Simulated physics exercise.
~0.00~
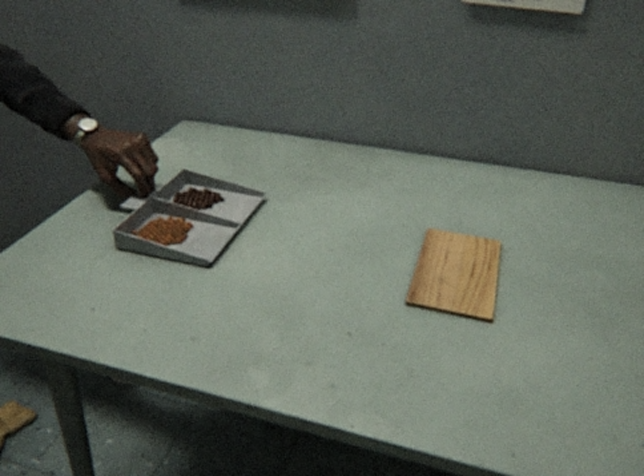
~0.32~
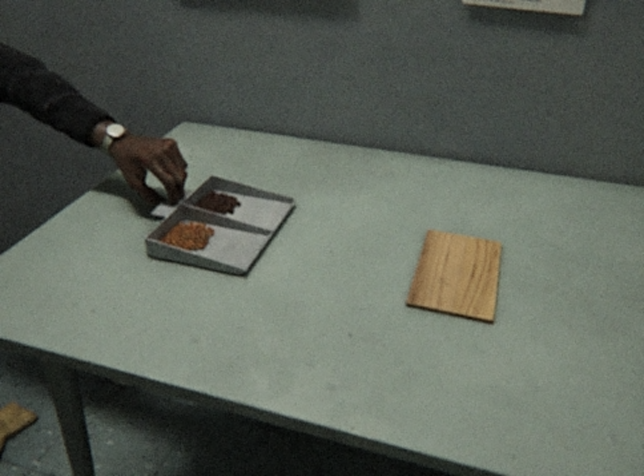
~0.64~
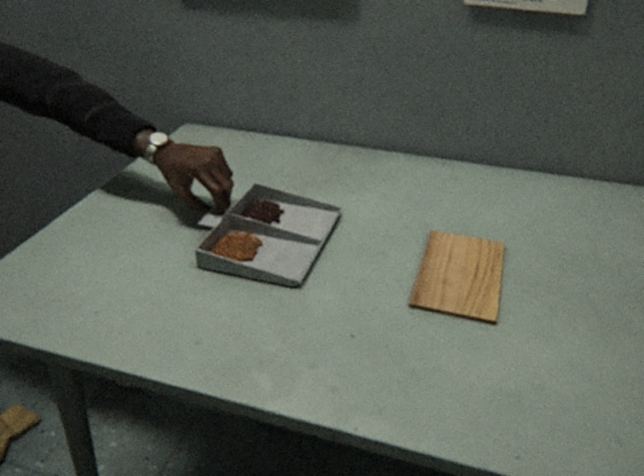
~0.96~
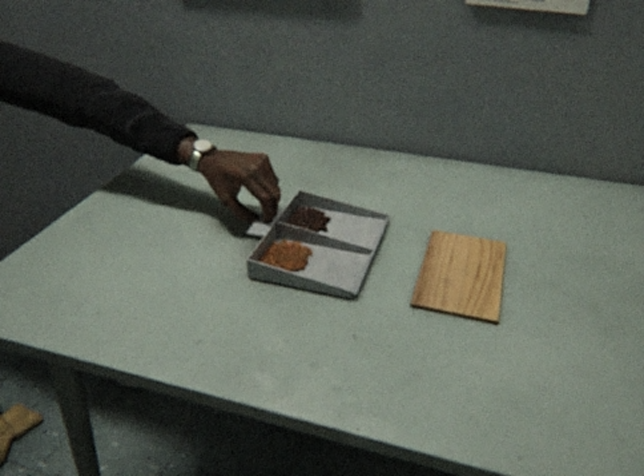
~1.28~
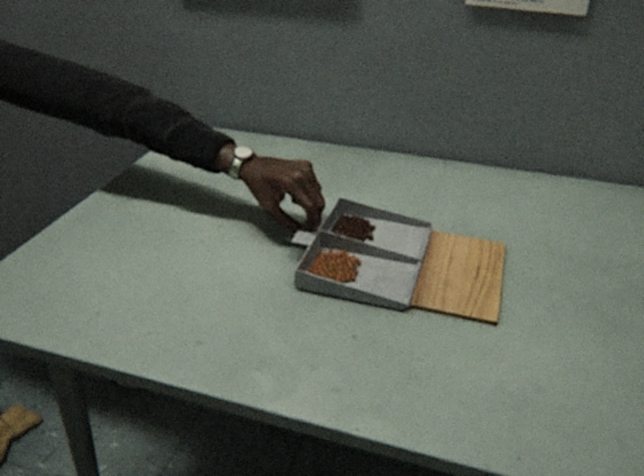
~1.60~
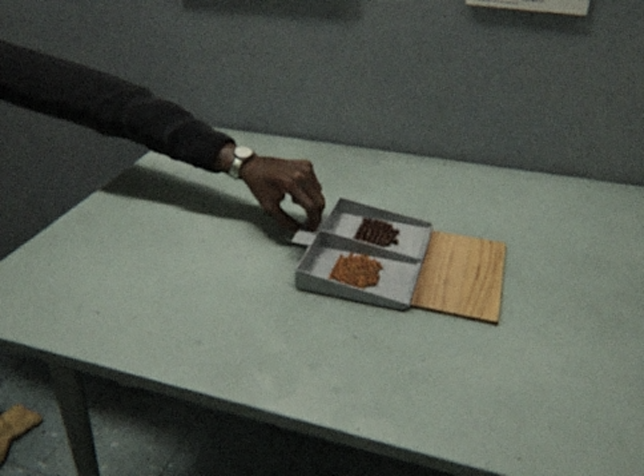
A hand slides a gray divided tray right to a wooden board, and both piles shift forward inside.
